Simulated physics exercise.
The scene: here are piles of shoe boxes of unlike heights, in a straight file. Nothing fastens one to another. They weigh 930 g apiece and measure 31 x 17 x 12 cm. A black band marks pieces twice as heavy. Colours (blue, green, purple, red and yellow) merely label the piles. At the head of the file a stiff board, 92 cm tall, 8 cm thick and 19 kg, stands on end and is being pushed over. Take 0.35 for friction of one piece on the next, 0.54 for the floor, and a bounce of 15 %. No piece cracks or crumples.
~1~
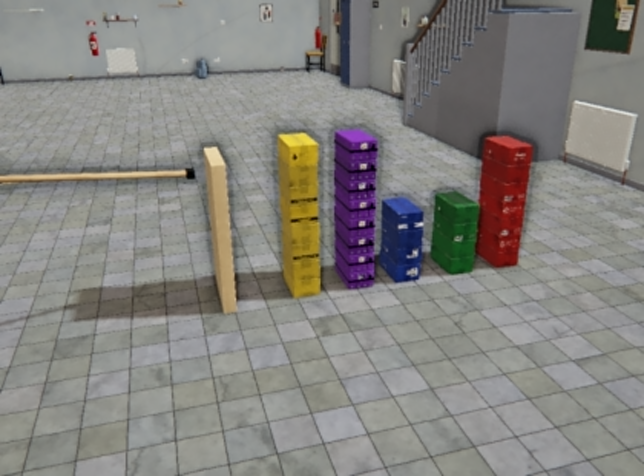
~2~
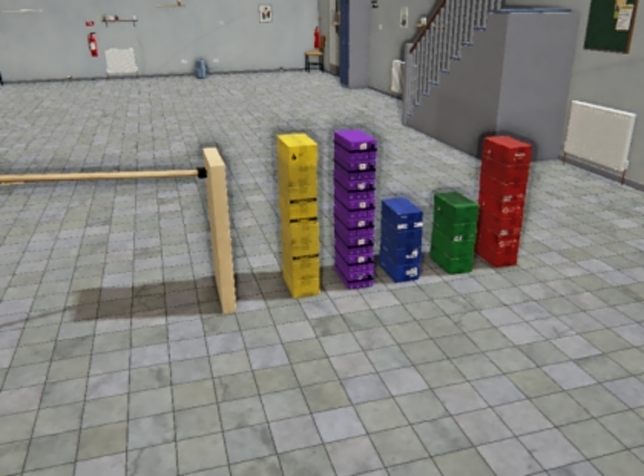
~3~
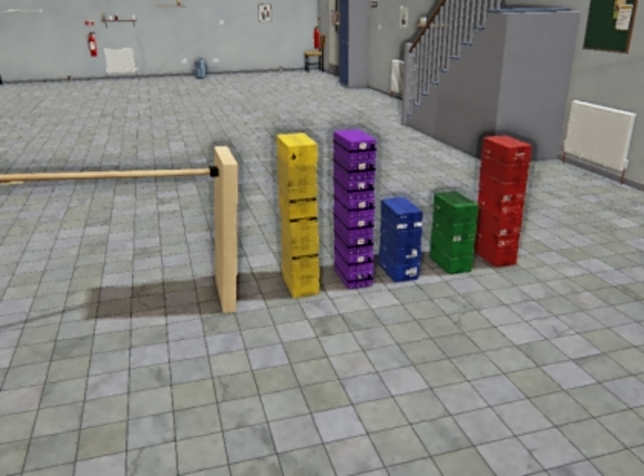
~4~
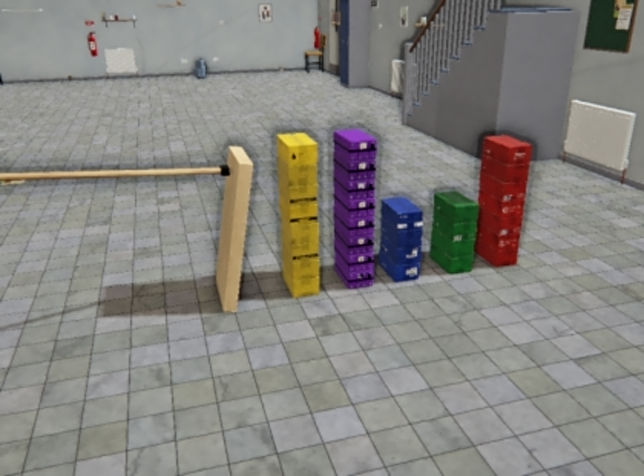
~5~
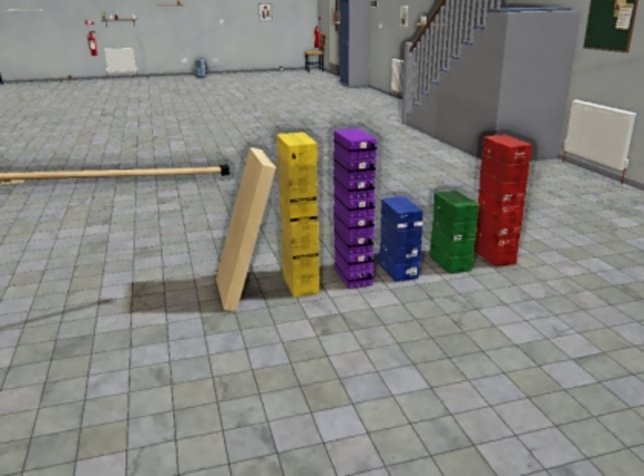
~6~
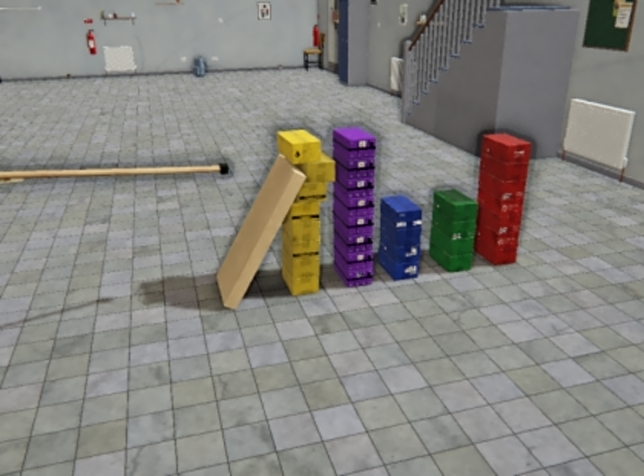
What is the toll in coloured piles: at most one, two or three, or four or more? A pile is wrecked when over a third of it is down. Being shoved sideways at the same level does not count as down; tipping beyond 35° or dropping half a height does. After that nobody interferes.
It takes upwards of three of them.
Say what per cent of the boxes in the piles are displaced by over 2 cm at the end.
95 per cent.
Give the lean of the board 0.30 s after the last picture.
About 50°.
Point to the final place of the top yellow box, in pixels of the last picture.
Near (186, 306).
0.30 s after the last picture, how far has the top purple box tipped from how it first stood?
About 5°.
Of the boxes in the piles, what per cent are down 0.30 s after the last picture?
5 per cent by then.
Then, 0.30 s later than the last frame, board 48° from upright; 1 of the 31 boxes down; top yellow box on its side; top purple box tilted 3°.
Then, 0.60 s later than the last frame, board 65° from upright; 13 of the 31 boxes down; top yellow box upside down; top blue box tilted 18°, 37 mm lower.
Then, 0.94 s later than the last frame, board 66° from upright; 21 of the 31 boxes down; top yellow box upside down; top red box tilted 30°, 7 cm lower.
Then, 1.44 s later than the last frame, board 66° from upright; 27 of the 31 boxes down; top yellow box upside down; top blue box tilted 54°, 22 cm lower.
When it is over, board 67° from upright; 27 of the 31 boxes down; top yellow box upside down; top red box on its side. Wrecked, blue, green, purple, red and yellow. In pixels of the last frame, middles, top yellow box near (186, 306), top red box near (599, 217).
